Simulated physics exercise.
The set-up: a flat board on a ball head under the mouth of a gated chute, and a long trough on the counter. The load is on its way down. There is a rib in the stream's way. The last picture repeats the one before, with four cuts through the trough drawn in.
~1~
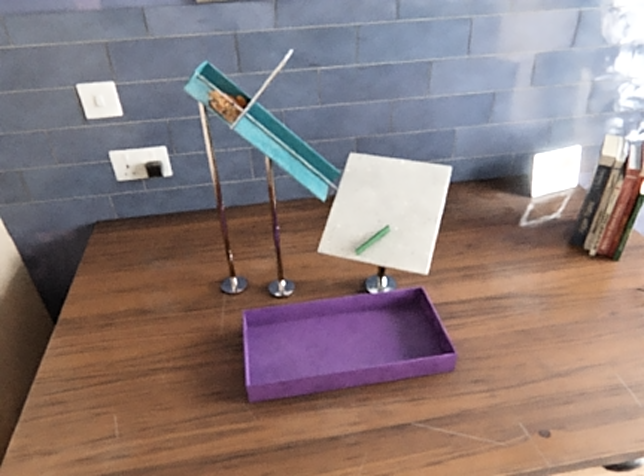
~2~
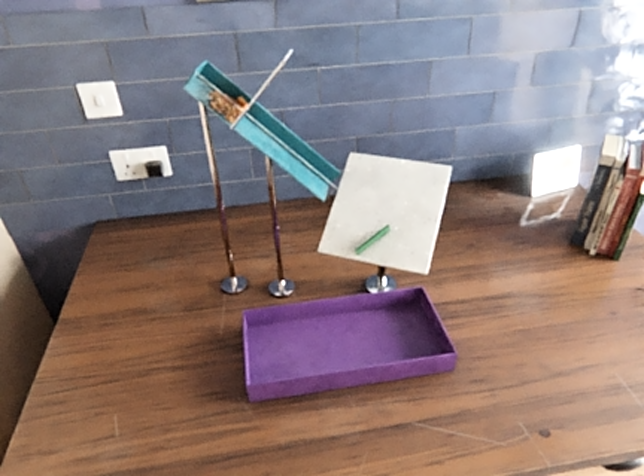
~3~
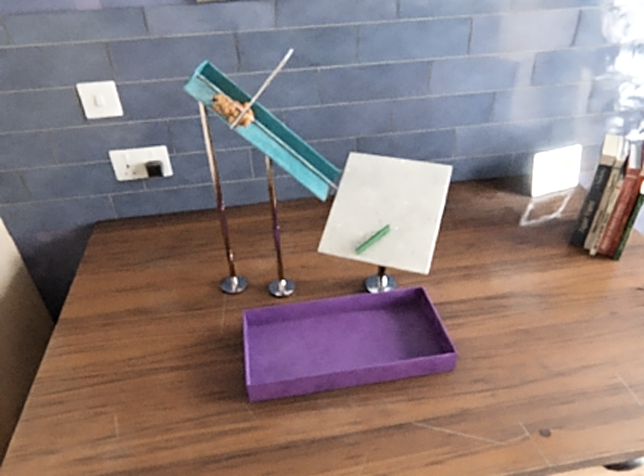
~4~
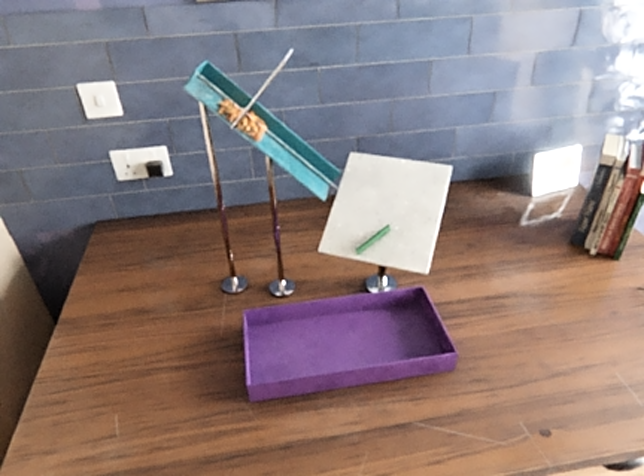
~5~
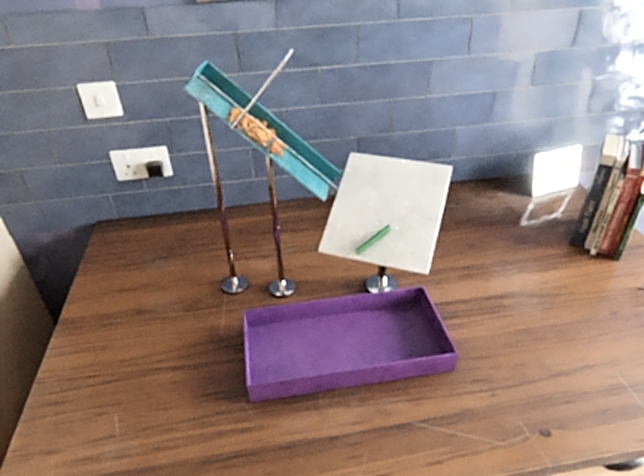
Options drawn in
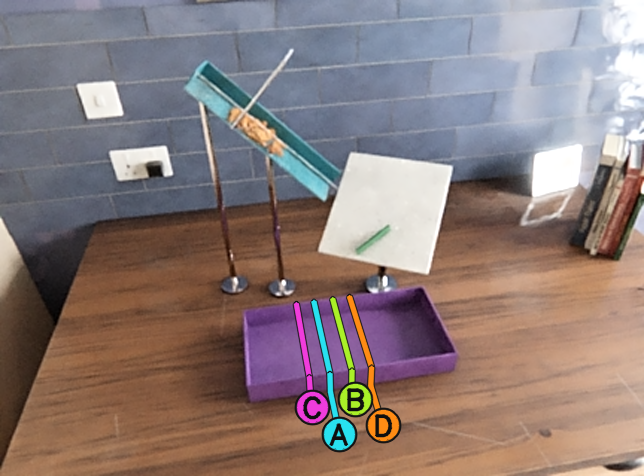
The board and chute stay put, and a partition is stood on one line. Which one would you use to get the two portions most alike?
Line B.
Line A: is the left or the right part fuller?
More lands on the right.
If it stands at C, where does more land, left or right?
The right side.
On the marked copy, line A crosses the front rim at (329, 373); line B crosses the front rim at (351, 369); line C crosses the front rim at (309, 376); line D crosses the front rim at (371, 366).
If A is chosen, of what is caught, about a tenth on the left of the divider, almost all on the right.
If B is chosen, of what is caught, roughly a third on the left of the divider, roughly two thirds on the right.
If C is chosen, of what is caught, not one piece on the left of the divider, every piece on the right.
If D is chosen, of what is caught, the larger part on the left of the divider, about a tenth on the right.
